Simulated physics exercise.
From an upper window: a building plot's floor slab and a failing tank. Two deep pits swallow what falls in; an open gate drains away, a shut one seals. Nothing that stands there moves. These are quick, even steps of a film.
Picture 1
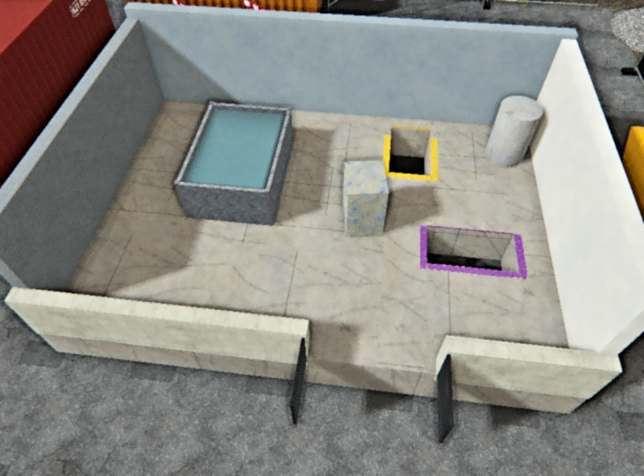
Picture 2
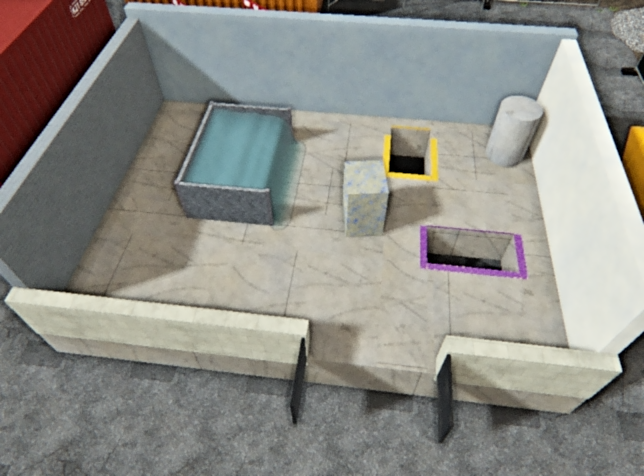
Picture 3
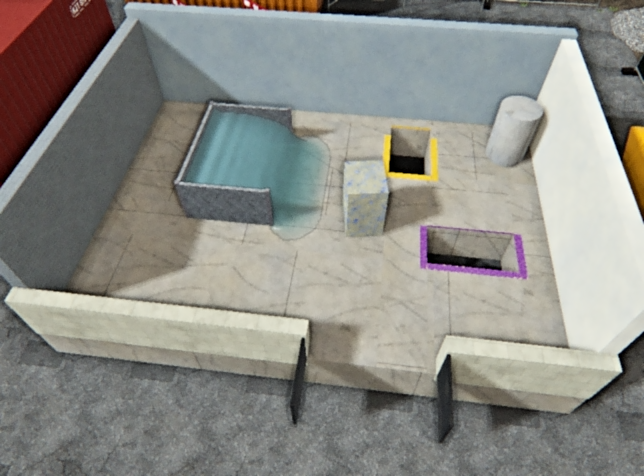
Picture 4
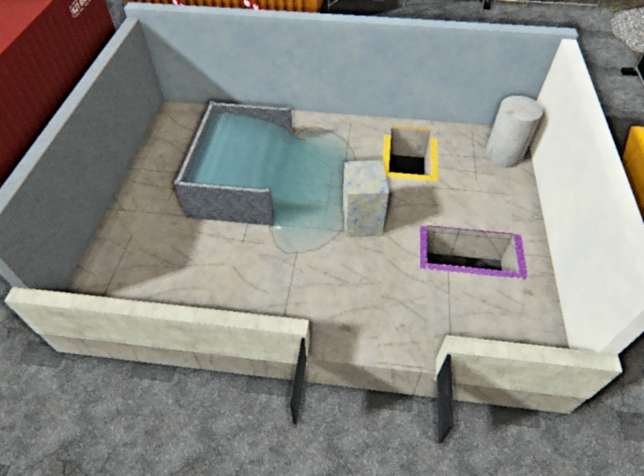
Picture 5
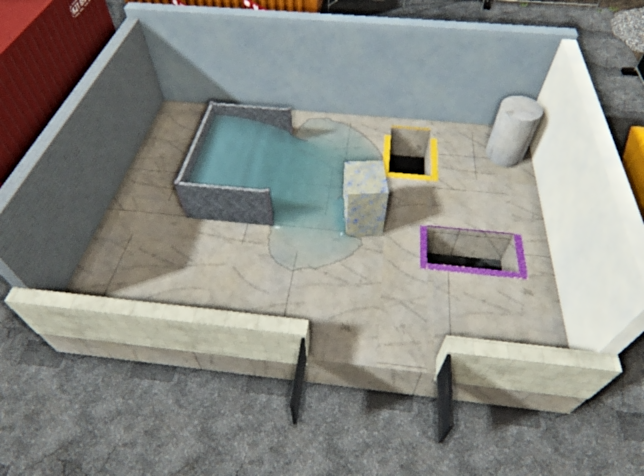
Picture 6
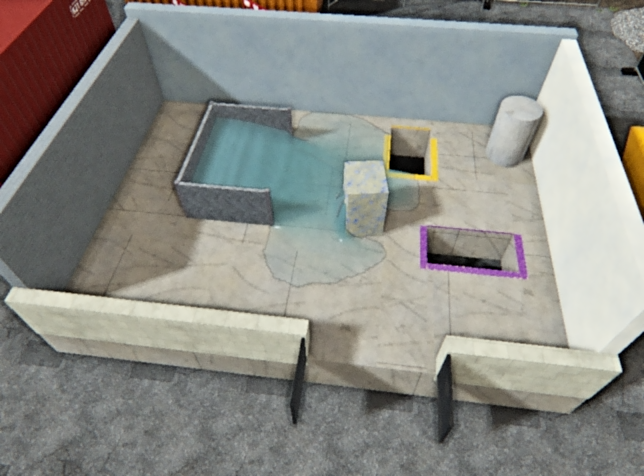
Water poured out of the open right side of a gray tank, spread across the walled floor slab, and flowed around a pale block, reaching the yellow-edged pit and fanning toward the front.
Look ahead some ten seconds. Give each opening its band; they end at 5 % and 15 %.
The gate takes above 15 %; the purple pit takes between 5 and 15 %; the yellow pit takes above 15 %.
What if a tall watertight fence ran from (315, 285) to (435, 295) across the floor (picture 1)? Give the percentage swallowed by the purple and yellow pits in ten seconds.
Parts in a hundred: Purple 20, yellow 45.
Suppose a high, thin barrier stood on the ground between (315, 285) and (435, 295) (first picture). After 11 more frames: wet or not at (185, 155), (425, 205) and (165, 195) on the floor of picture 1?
In that order: Free of water, wet, no water.
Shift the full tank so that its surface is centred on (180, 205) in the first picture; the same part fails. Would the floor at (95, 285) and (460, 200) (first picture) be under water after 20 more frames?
In that order: Dry, dry.
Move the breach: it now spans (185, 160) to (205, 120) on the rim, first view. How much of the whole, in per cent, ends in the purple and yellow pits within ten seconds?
Parts in a hundred: Purple 10, yellow 20.
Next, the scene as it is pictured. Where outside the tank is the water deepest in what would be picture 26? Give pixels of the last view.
I would point to (529, 369).
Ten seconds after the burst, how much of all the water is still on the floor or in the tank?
Some 26 per cent.
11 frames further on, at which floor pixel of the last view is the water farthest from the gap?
At about (554, 372).
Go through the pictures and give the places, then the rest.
The first picture shows still water in the open tank at (238, 147).
In the second picture, the front is at (282, 226), out from the gap at (280, 169).
In the third picture, the front is at (297, 235), out from the gap at (280, 172).
In the fourth picture, the front is at (315, 245), out from the gap at (280, 173).
In the fifth picture, water pours out at (280, 174) and has run to (338, 256).
In the sixth picture, the front is at (413, 176), out from the gap at (280, 174).
A moment on, water covers 35 % of the floor; the gate 0 %, the purple pit 0 %, the yellow pit 8 %.
Next, water covers 50 % of the floor; the gate 4 %, the purple pit 1 %, the yellow pit 20 %.
Then, water covers 55 % of the floor; the gate 9 %, the purple pit 4 %, the yellow pit 30 %.
Later, water covers 65 % of the floor; the gate 13 %, the purple pit 8 %, the yellow pit 40 %.
In the end, water covers 65 % of the floor; the gate 17 %, the purple pit 11 %, the yellow pit 45 %.
